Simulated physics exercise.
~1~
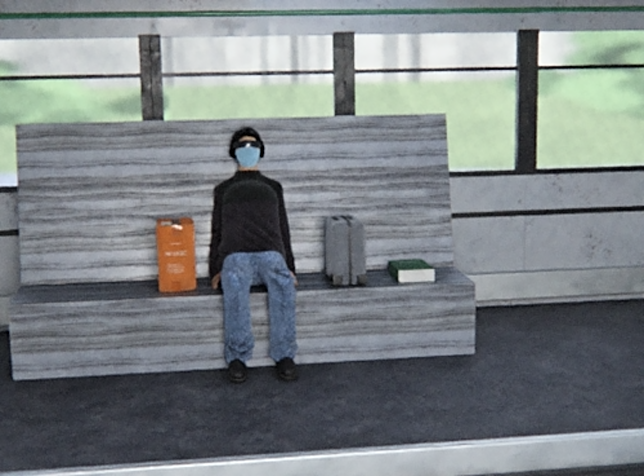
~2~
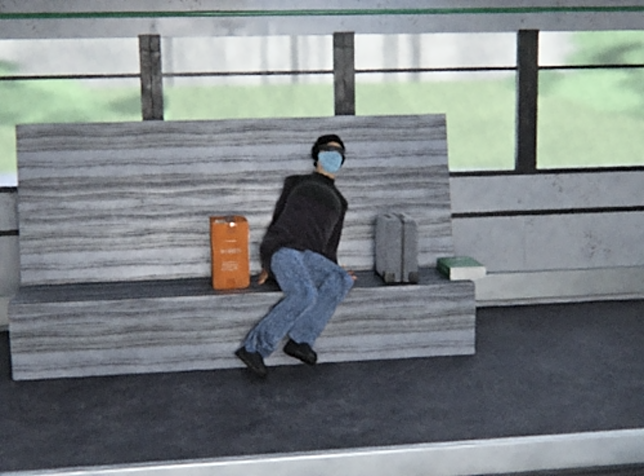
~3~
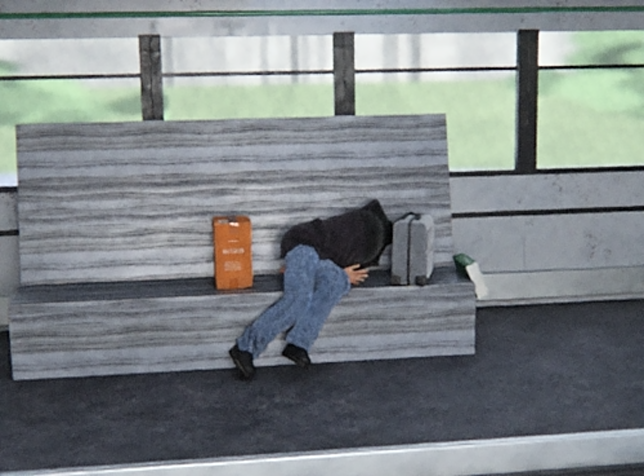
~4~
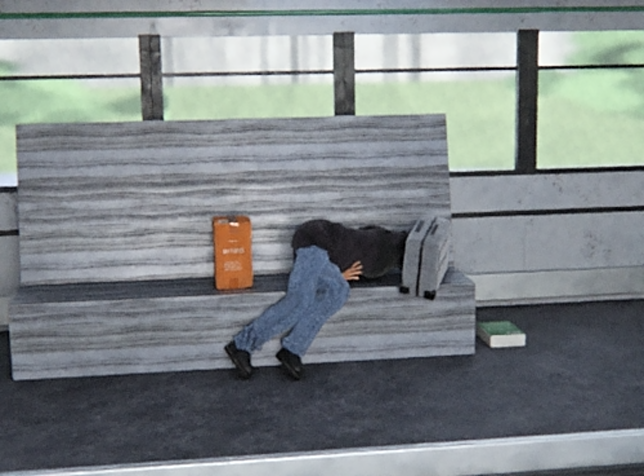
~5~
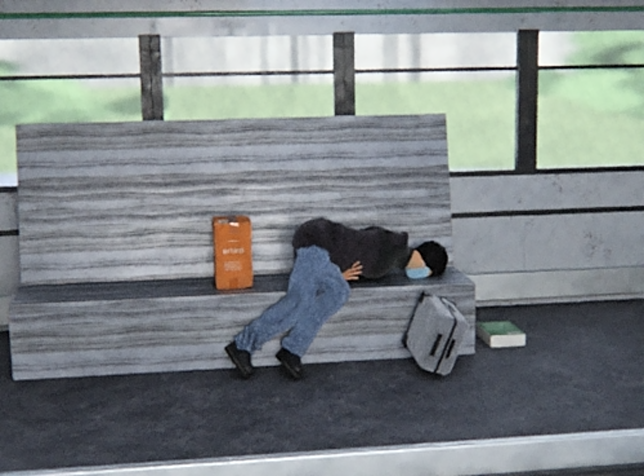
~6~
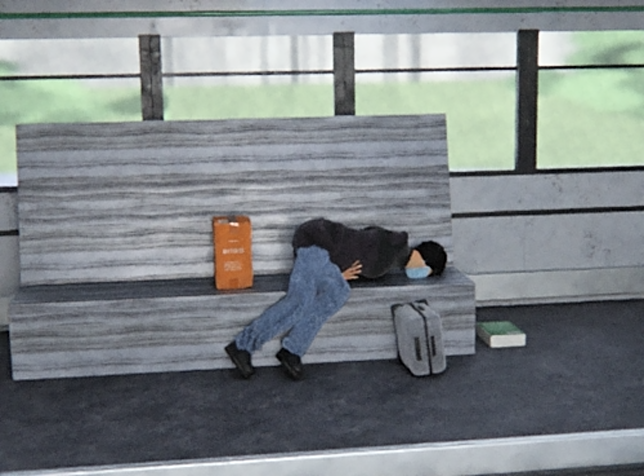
Masked commuter slumping sideways on a train bench as a green folder, then a grey case, drop off its right end.
